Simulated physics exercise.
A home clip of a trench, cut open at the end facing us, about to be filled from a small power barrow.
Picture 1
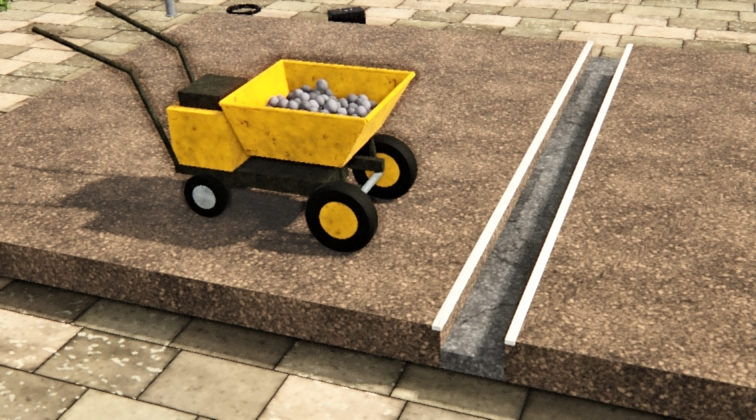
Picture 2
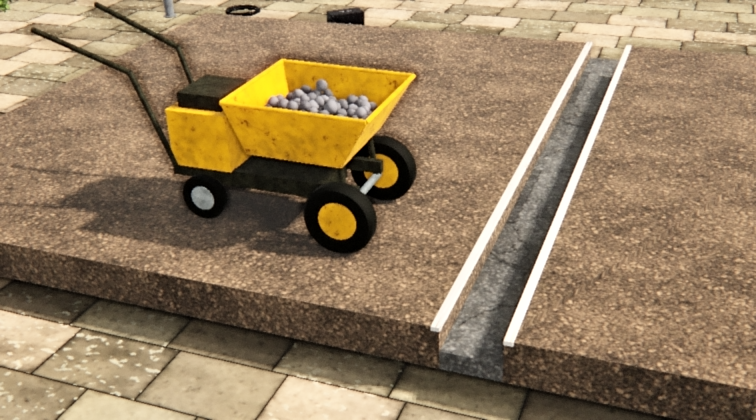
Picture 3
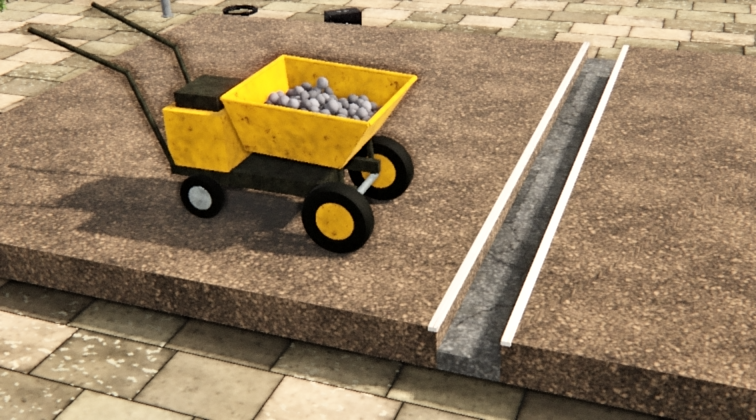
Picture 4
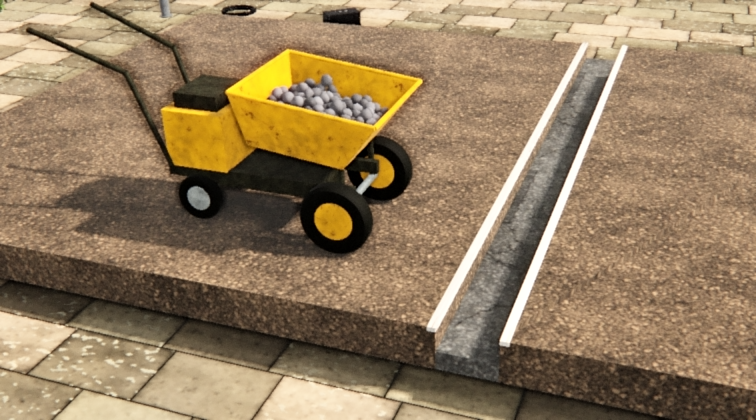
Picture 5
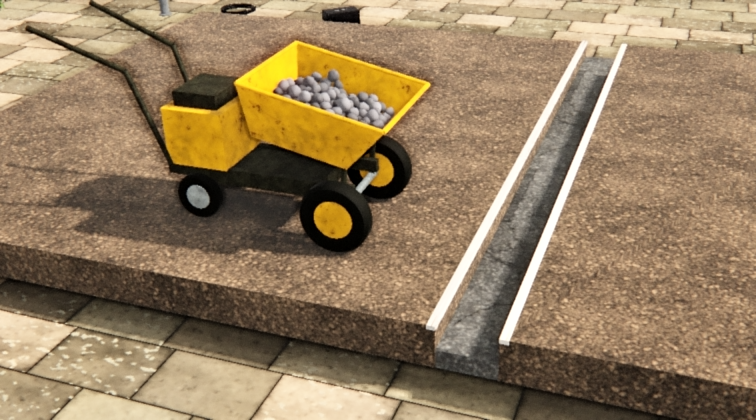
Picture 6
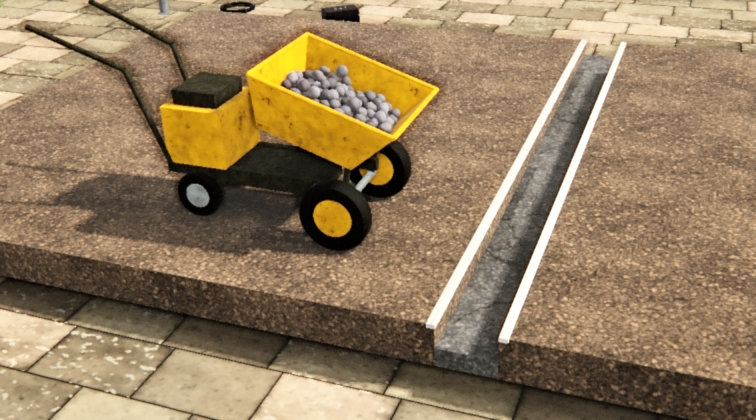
A yellow power barrow loaded with round grey cobbles stood still beside a narrow, shallow trench edged in white, then its skip slowly tilted forward to the right, its back end rising.
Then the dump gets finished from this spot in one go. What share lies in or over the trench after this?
Most of the load will go into the trench.
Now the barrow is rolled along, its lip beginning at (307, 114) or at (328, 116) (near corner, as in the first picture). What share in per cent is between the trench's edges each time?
First spot: Roughly 10 percent; second spot: Roughly 20 percent.
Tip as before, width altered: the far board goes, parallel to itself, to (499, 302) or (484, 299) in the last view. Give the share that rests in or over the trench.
I'd say some 60 in a hundred, followed by 40 in a hundred.
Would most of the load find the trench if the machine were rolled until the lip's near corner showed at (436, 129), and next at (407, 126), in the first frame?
Stop 1: Short of half. Stop 2: Beyond half.
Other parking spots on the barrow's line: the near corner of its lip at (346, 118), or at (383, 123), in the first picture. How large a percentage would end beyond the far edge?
0 % then 0 %.
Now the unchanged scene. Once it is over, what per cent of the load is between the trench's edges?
Result: Near 70 in a hundred.
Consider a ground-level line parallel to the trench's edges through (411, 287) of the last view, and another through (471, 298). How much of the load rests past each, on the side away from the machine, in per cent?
Estimate, first then second: 90 %, 40 %.
Just after the last frame, skip tipped steeply; every one in the skip.
A moment on, skip tipped steeply; almost all in the skip; just a few short of the trench; just a few in or heaped over the trench; just a few falling.
Further on, skip tipped right over; roughly half in the skip; about a tenth short of the trench; roughly half in or heaped over the trench; just a few beyond it.
When it is over, skip tipped right over; about a tenth in the skip; roughly a quarter short of the trench; roughly two thirds in or heaped over the trench; just a few beyond it.
